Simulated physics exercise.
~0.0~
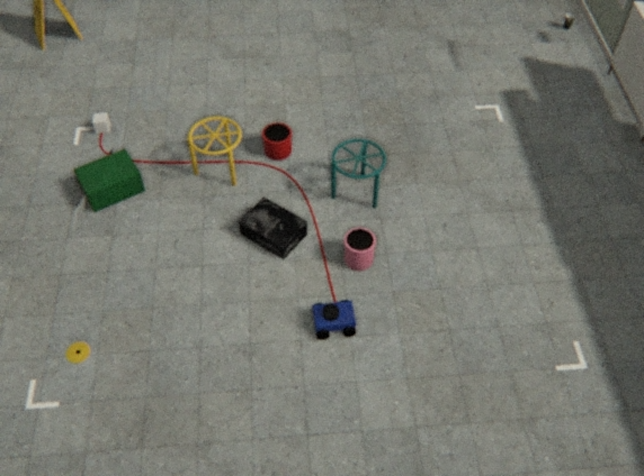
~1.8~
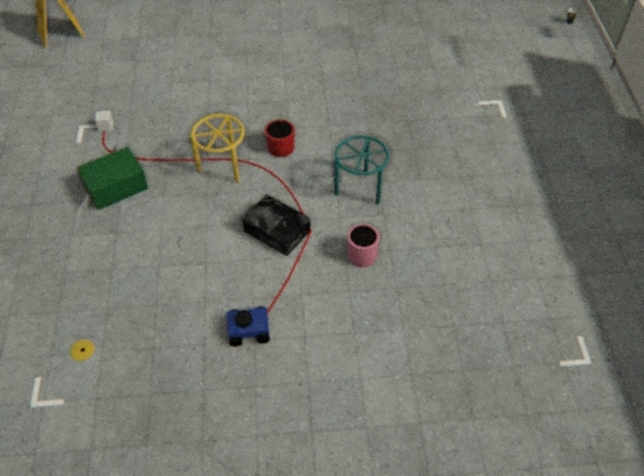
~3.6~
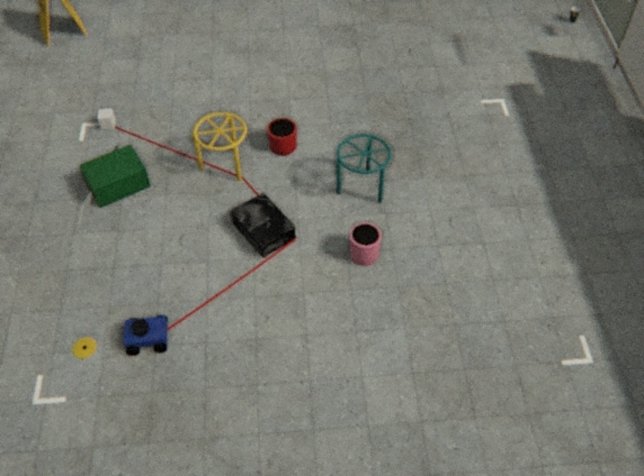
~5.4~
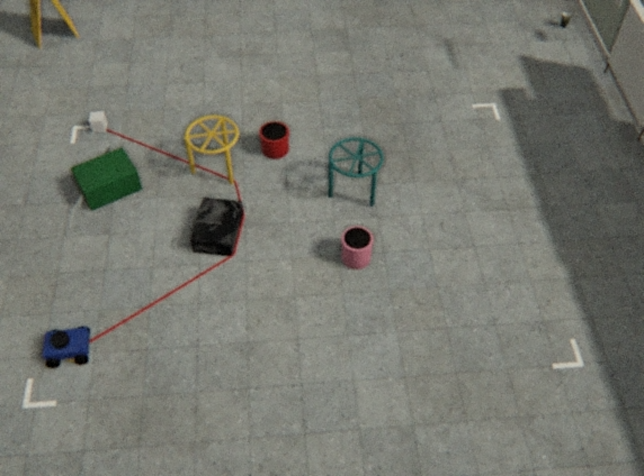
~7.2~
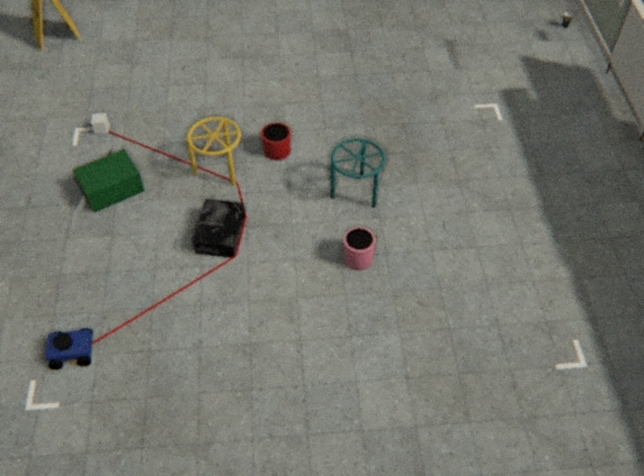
A small blue cart rolled left across the gray tiled floor, pulling a red cord that tightened around a black crate and dragged it left, until the cart stopped at the lower left, near where the yellow mark had been, with the cord still attached.
